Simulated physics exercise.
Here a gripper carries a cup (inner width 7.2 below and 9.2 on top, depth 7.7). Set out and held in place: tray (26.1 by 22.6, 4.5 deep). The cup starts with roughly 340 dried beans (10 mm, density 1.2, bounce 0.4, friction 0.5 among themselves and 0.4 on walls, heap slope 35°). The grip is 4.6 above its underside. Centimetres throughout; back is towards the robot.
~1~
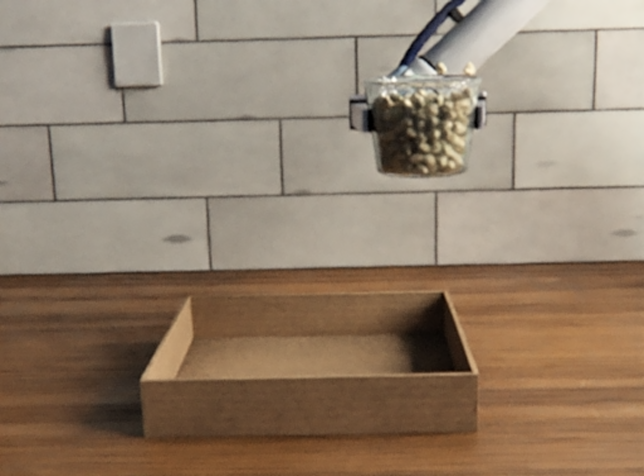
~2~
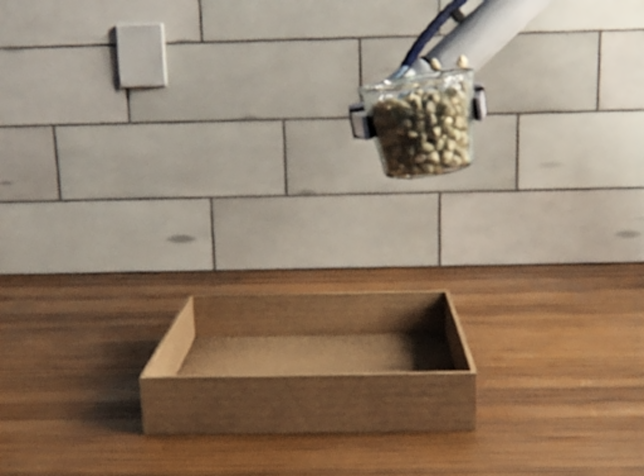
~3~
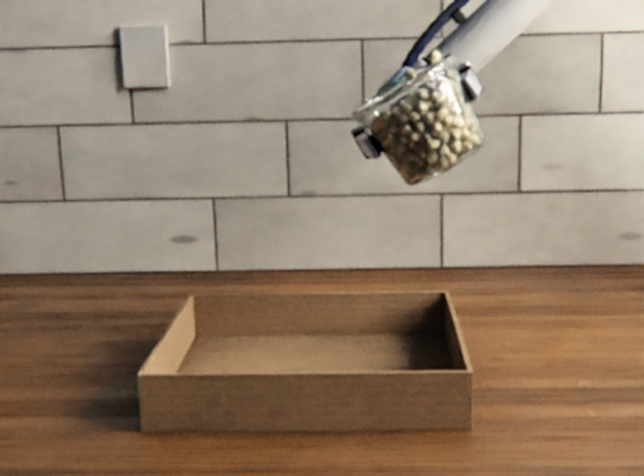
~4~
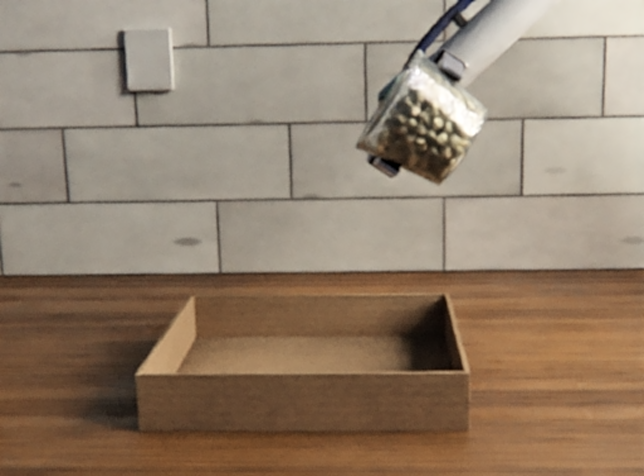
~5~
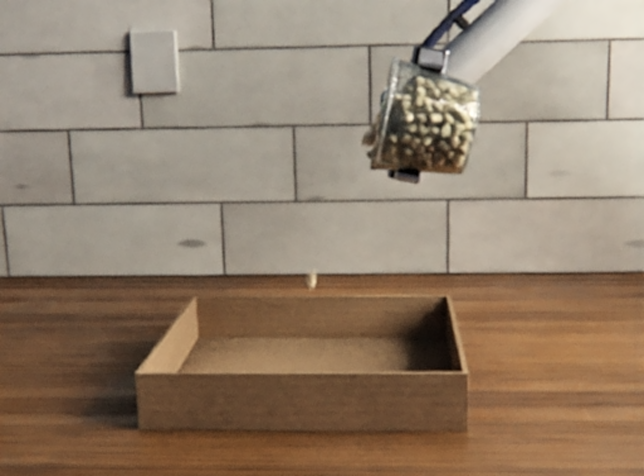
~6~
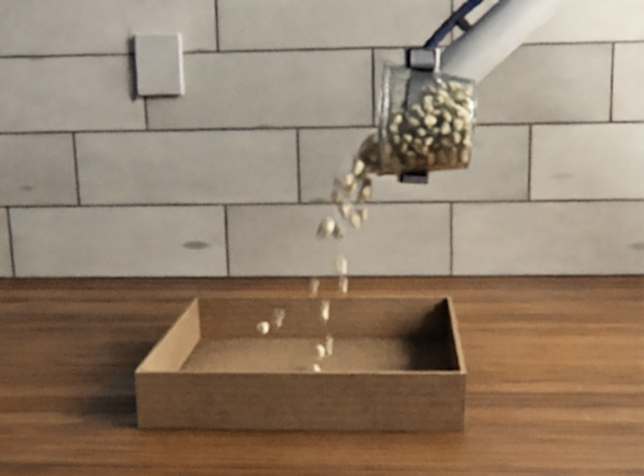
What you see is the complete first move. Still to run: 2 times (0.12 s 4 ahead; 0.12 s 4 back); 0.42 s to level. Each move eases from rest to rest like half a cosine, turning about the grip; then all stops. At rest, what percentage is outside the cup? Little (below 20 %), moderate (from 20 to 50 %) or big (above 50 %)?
Outside the cup the share is big, above 50 %.
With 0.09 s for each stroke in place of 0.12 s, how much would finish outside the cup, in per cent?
It would be near 100 per cent.
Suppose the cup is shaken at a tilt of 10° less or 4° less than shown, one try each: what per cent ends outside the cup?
About 75 and 90 per cent.
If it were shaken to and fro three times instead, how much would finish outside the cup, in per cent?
In that case some 100 per cent.
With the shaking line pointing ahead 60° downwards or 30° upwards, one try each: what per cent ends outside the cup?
About 50 and 100 per cent.
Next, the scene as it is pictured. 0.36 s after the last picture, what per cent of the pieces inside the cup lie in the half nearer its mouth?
About 60 per cent.
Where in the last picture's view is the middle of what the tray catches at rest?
Around (273, 371).
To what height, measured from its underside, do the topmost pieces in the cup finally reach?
About 2.5 cm.
Then, 0.36 s on, tilted 86° forward, highest piece 23 above the table; 251 in the tray, 77 in the cup, 9 in flight or on a rim.
Then, 0.72 s on, tilted 33° forward, highest piece 24 above the table; 317 in the tray, 20 in the cup.
Then, 1.10 s on, level, highest piece 22 above the table; 317 in the tray, 20 in the cup.
Then, 2.15 s on, level, highest piece 22 above the table; 317 in the tray, 20 in the cup.
In the end, 317 in the tray, 20 in the cup. That is 94 % outside the cup.
